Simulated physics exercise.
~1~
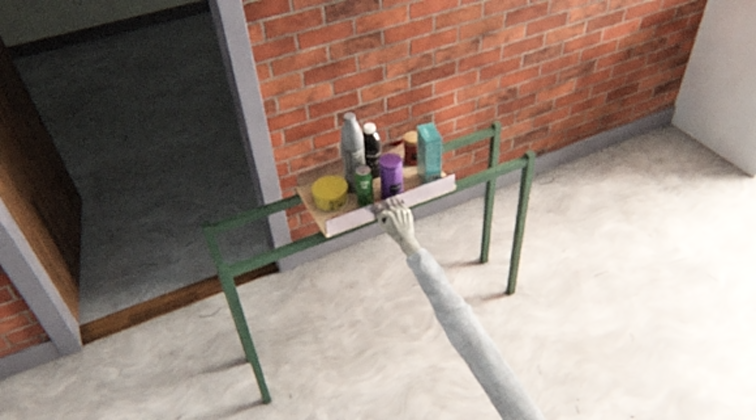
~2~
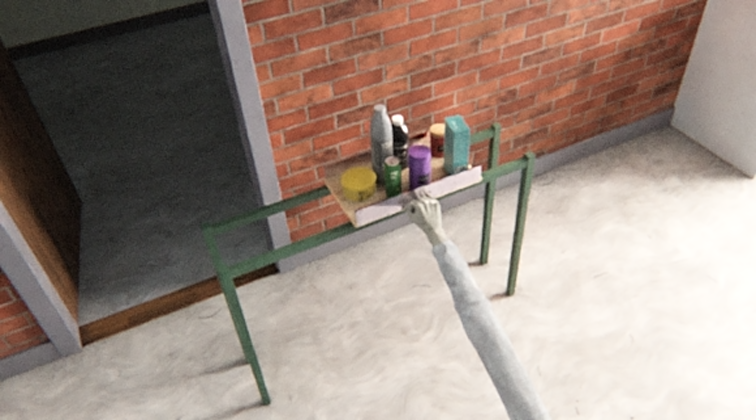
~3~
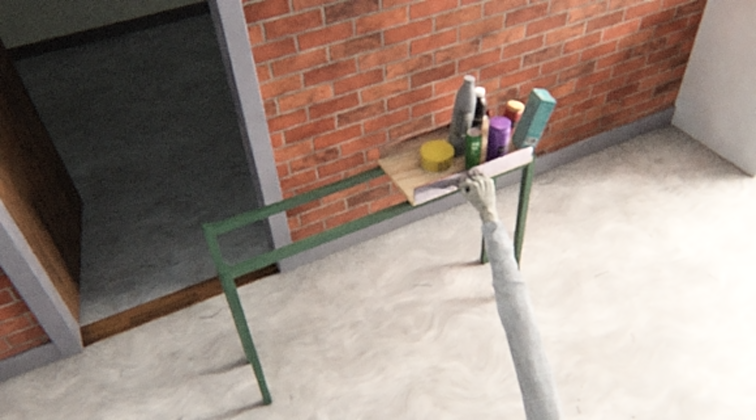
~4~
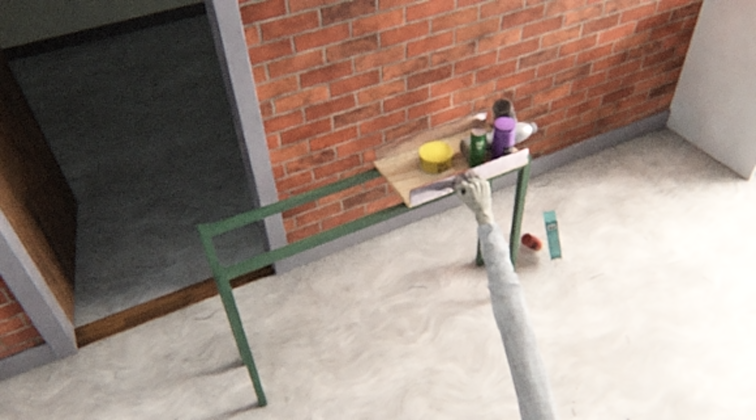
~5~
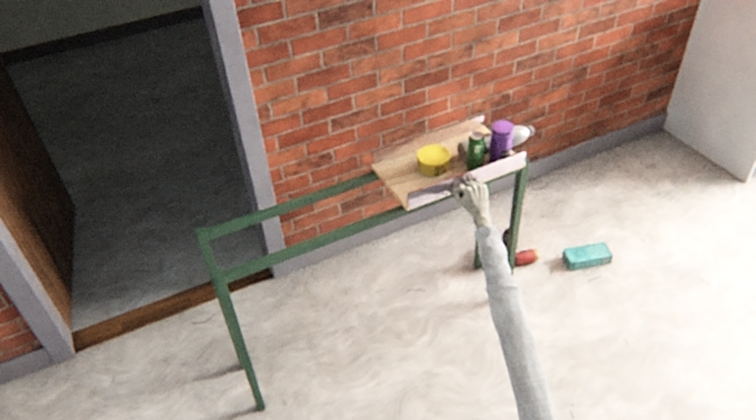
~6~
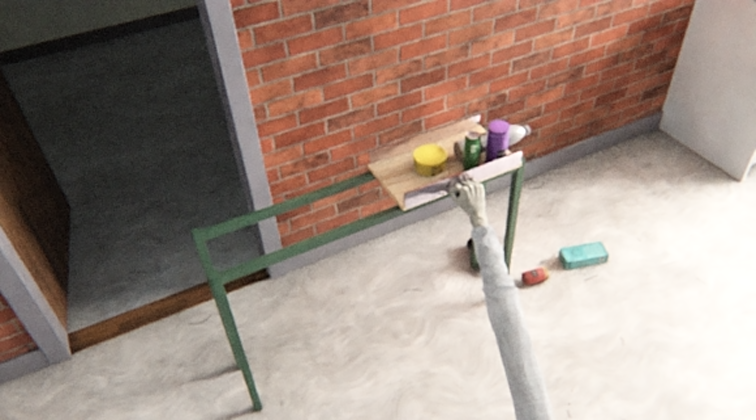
Beside a brick wall, a hand sliding a loaded tray right along green rails, some containers toppling and others falling to the floor.
